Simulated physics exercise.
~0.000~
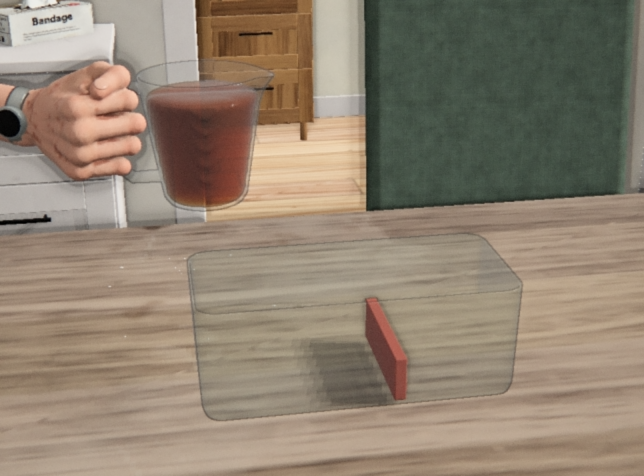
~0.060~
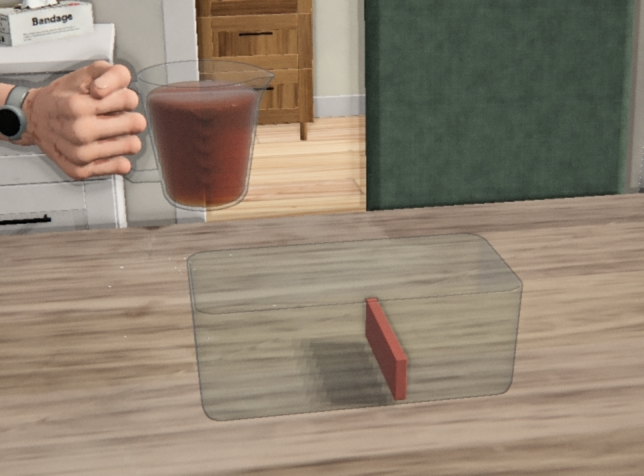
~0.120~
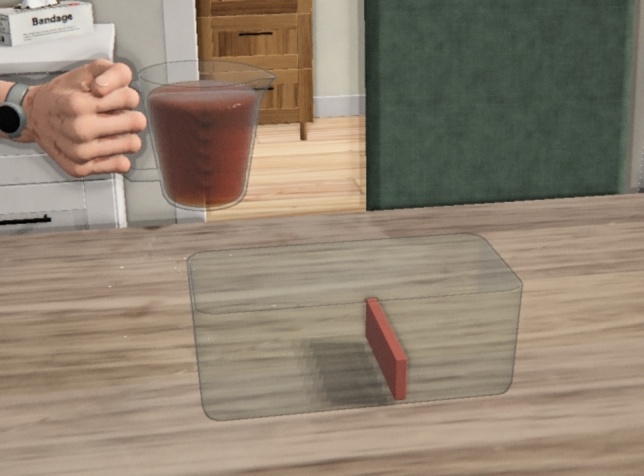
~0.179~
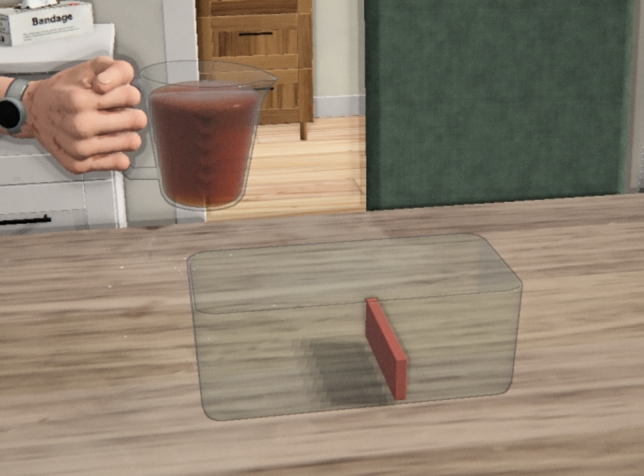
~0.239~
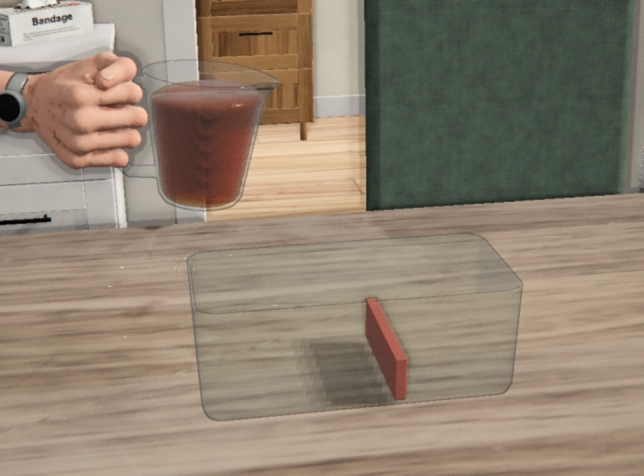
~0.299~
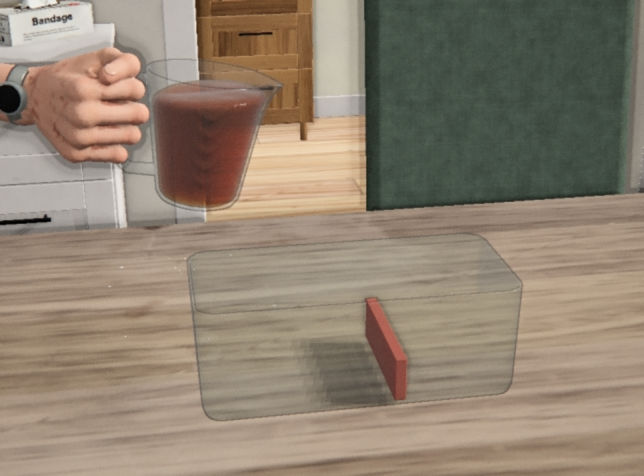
The clip opens on a hand beside a clear cup of reddish-brown tea, held upright above and behind a long, empty see-through basin with a low red wall across its floor. The hand and cup stay almost still, then the cup tilts slightly to the right, the tea remaining inside.
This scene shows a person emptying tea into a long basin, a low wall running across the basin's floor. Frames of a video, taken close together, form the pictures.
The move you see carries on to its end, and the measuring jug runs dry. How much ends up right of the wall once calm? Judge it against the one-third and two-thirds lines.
It ends up below the one-third line.
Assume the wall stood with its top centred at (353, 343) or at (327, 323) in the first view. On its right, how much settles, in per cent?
In order, 70 and 95 in a hundred.
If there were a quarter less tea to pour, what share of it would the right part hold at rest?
5 per cent.
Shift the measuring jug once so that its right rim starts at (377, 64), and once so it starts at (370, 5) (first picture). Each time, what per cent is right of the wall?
Roughly 90 per cent, then roughly 80 per cent.
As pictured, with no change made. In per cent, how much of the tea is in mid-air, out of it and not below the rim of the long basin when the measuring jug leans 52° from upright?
It works out to about 15 percent.
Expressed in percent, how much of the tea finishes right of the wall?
Something like 5 per cent, roughly.
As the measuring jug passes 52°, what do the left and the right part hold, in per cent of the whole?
Reading: Left some 5 %, right some 0 %.
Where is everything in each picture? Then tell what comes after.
Tilt 0°; pouring edge (274, 72); surface from (145, 95) to (258, 89); the long basin's rim runs from (191, 284) to (502, 261); the wall's top is at (385, 329), in the first frame.
Tilt 0°; pouring edge (274, 73); surface from (144, 94) to (258, 89), in the second frame.
Tilt 1°; pouring edge (275, 74); surface from (145, 94) to (258, 90), in the third frame.
Tilt 3°; pouring edge (277, 76); surface from (147, 94) to (260, 90), in the fourth frame.
Tilt 5°; pouring edge (280, 79); surface from (150, 95) to (262, 91), in the fifth frame.
Tilt 8°; pouring edge (282, 83); surface from (152, 95) to (267, 91), in the sixth frame.
A moment on, the measuring jug is tipped part way and 83 per cent is still to pour, 4 is left of the wall and 0 right of it.
Next, the measuring jug is tipped on its side and 35 per cent is still to pour, 41 is left of the wall and 6 right of it.
Then the measuring jug is tipped on its side and 3 per cent is still to pour, 85 is left of the wall and 6 right of it.
Later the measuring jug is tipped on its side and 0 per cent is still to pour, 91 is left of the wall and 7 right of it.
In the end 91 per cent lies left of the wall, 7 right of it and 2 outside.
